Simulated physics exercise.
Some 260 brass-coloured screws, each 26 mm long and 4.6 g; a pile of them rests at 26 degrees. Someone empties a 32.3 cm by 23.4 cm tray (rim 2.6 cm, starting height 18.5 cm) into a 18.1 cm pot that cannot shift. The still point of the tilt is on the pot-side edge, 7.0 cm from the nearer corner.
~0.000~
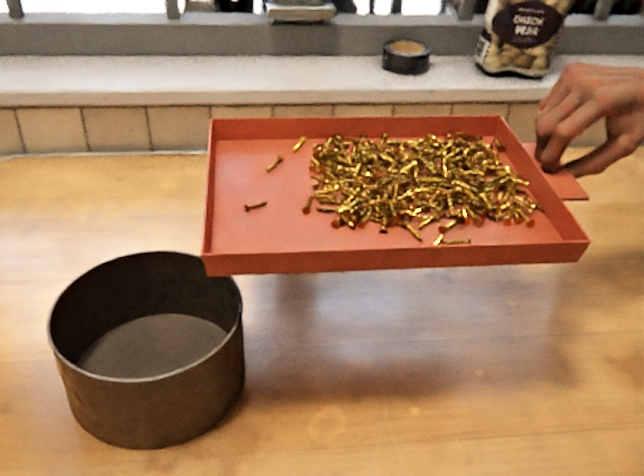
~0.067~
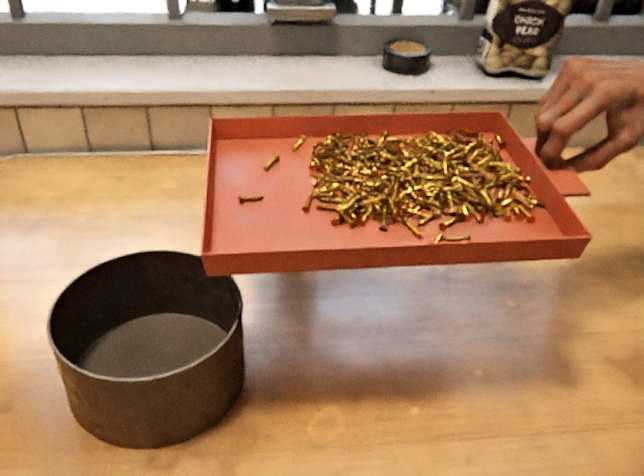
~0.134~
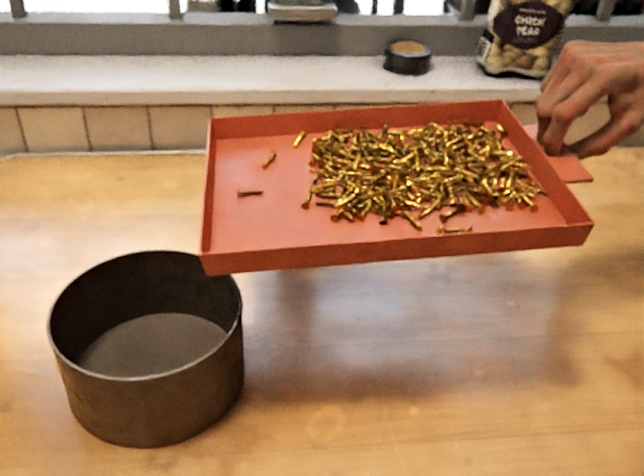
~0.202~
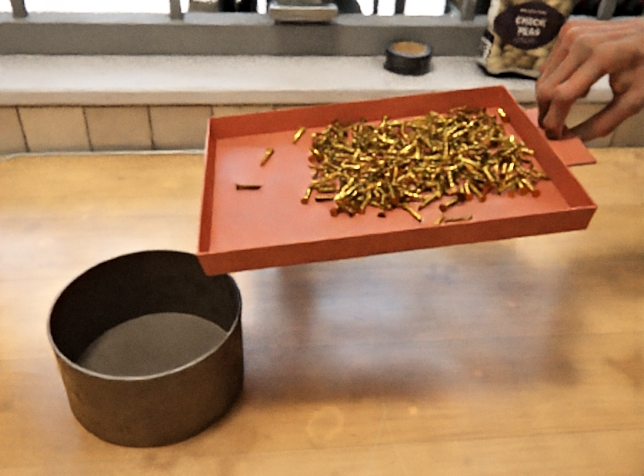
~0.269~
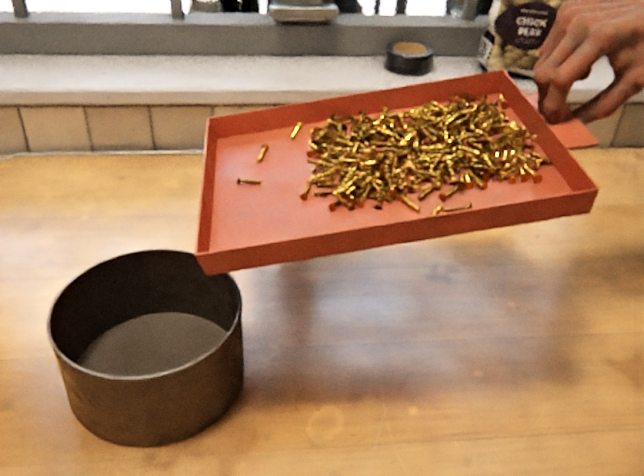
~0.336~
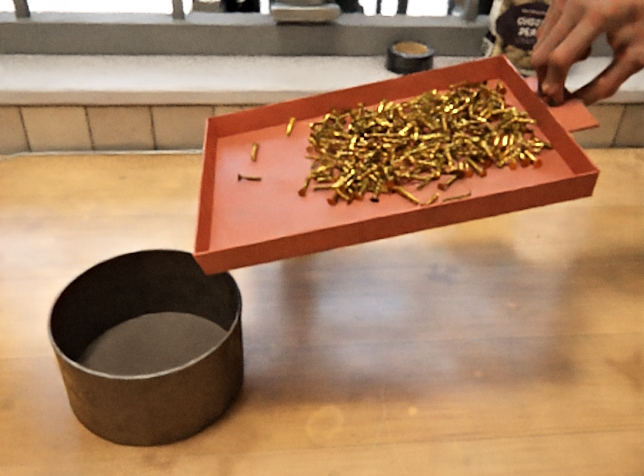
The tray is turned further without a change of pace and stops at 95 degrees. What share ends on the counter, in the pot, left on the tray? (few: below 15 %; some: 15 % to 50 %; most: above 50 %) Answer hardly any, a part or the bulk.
Counter a part, pot the bulk, tray hardly any.
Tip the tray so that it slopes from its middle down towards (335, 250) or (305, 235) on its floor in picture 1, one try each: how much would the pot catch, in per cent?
About 15 and 55 per cent.
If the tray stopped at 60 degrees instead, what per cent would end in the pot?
In that case some 5 per cent.
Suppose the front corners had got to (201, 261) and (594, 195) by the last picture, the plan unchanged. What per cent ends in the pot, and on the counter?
Pot 60, counter 40.
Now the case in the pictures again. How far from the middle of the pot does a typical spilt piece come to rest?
About 14 cm.
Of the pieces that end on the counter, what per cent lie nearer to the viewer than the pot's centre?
About 0 per cent.
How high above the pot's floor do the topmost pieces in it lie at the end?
About 2.0 cm.
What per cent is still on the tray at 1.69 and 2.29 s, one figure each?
In turn: 90, 15.
After 1.15 s, tilt 51 degrees; the tray holds 95 %, the pot 0 %.
After 1.69 s, tilt 77 degrees; the tray holds 90 %, the pot 5 %.
After 2.29 s, tilt 95 degrees; the tray holds 15 %, the pot 55 %.
At rest (3.3 s), counter 35 %, pot 65 %, tray 0 %.
